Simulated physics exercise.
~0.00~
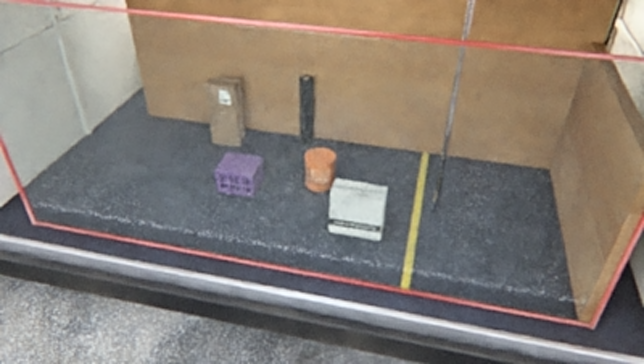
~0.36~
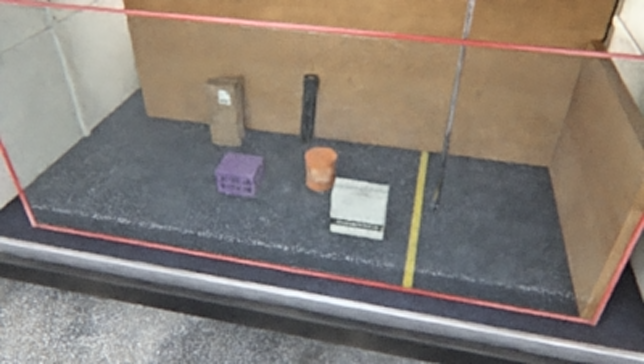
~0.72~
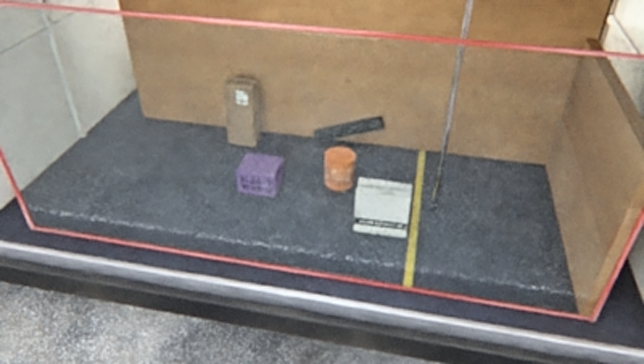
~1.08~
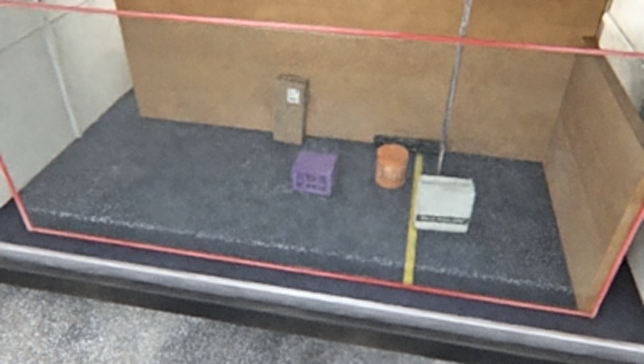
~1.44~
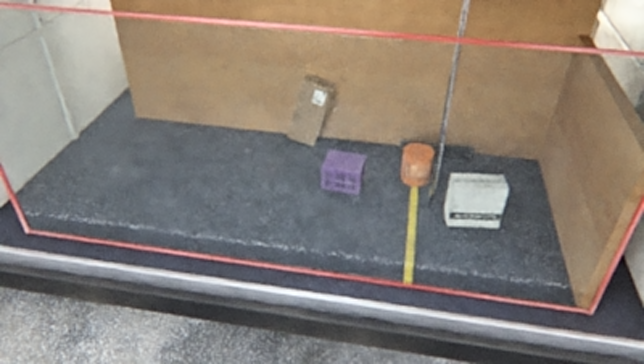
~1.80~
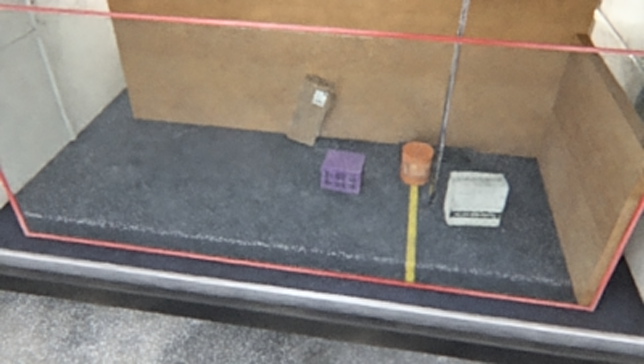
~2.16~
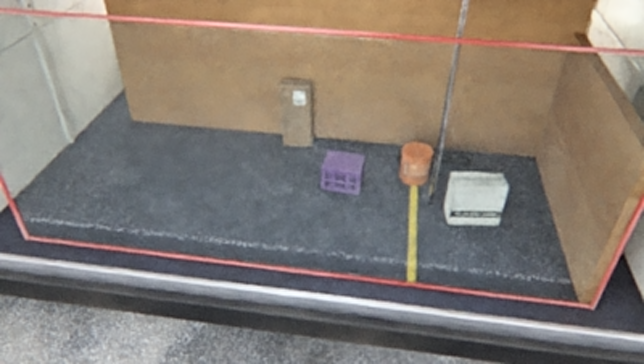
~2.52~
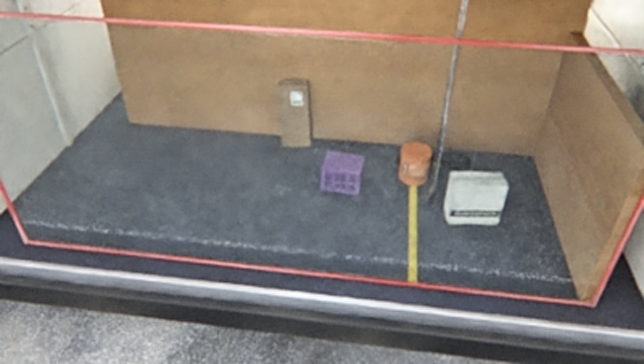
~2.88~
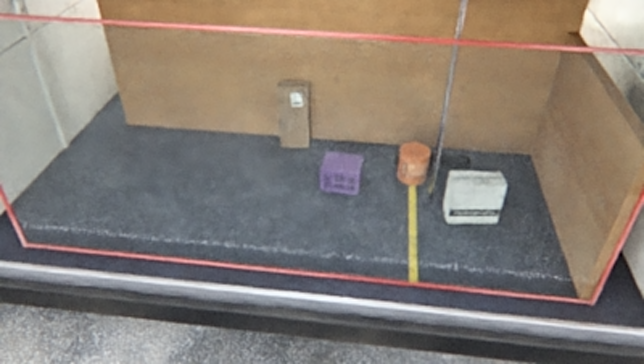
A purple crate sits on a dark, speckled bay floor seen from above and in front, with a brown tall box behind it to the left, a black roll upright near the back wall, and an orange bucket and white carton to the right, short of a yellow line. After a still start, everything slides right and the roll topples onto its side. The carton crosses the line, and the roll ends beyond it, lying behind the bucket near the thin pole. The tall box leans, then settles upright. The bucket stops at the line's far end, while the crate and tall box stay short.
